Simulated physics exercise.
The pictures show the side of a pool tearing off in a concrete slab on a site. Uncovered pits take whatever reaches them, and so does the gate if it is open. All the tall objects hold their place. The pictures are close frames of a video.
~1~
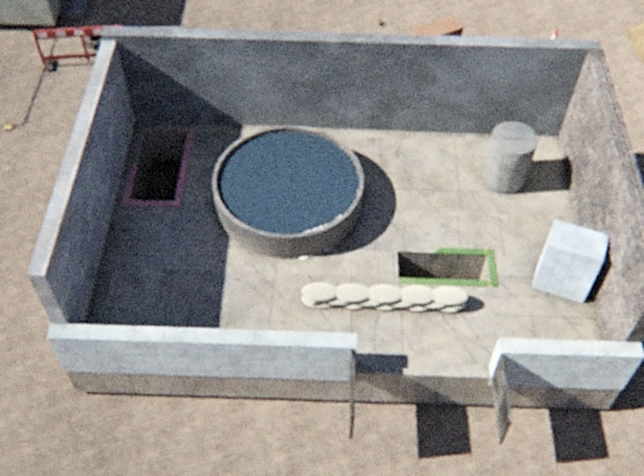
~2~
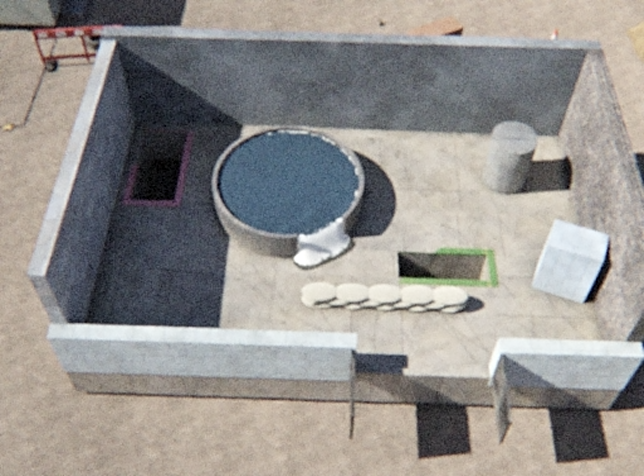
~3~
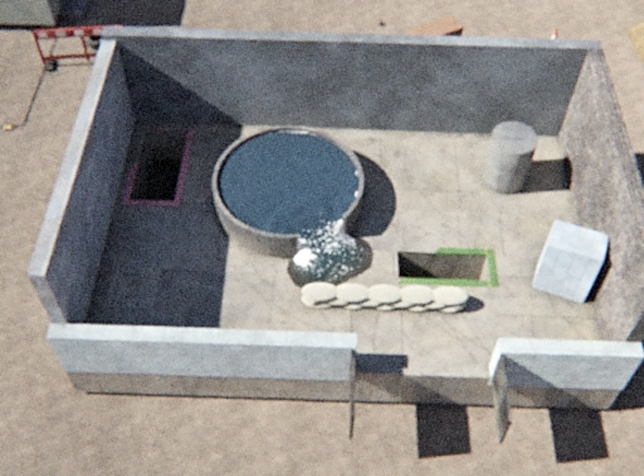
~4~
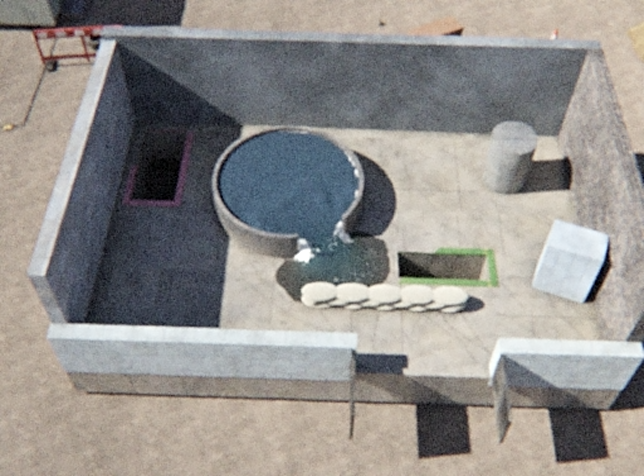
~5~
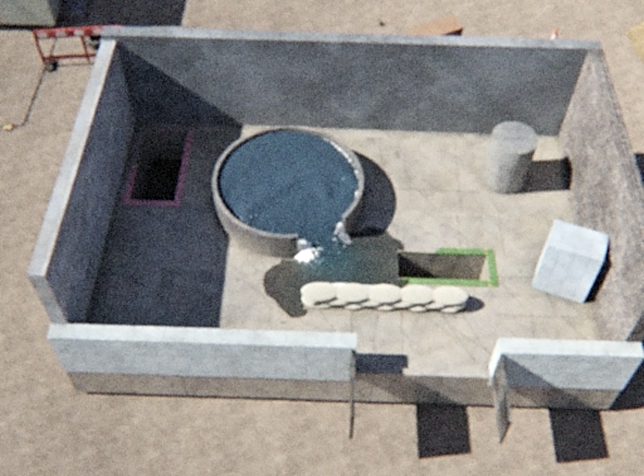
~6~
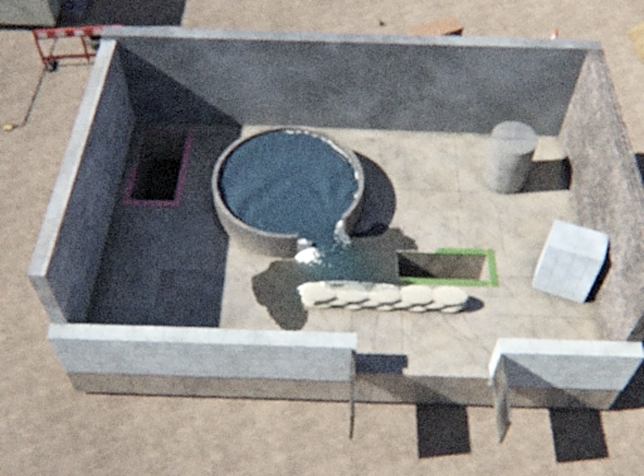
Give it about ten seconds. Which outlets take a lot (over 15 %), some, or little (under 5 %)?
The gate takes less than 5 %; the pink pit takes less than 5 %; the green pit takes more than 15 %.
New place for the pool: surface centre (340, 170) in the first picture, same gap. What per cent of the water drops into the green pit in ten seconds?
In per cent: Green 55.
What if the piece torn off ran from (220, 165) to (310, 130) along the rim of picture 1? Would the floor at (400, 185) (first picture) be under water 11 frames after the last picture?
At that place: Wet.
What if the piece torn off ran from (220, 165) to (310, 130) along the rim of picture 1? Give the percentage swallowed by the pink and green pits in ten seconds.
Parts in a hundred: Pink 55, green 4.
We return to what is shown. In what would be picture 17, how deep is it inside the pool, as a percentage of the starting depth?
Close to 68 %.
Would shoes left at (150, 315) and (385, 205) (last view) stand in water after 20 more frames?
In turn: Covered, dry.
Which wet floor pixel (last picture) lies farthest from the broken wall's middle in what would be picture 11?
I would point to (531, 297).
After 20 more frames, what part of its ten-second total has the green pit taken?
About 45 per cent.
A moment on, water covers 10 % of the floor; the gate 0 %, the pink pit 0 %, the green pit 3 %.
Next, water covers 20 % of the floor; the gate 0 %, the pink pit 0 %, the green pit 10 %.
Then, water covers 35 % of the floor; the gate 0 %, the pink pit 0 %, the green pit 20 %.
Later, water covers 45 % of the floor; the gate 0 %, the pink pit 0 %, the green pit 33 %.
In the end, water covers 55 % of the floor; the gate 2 %, the pink pit 2 %, the green pit 45 %.
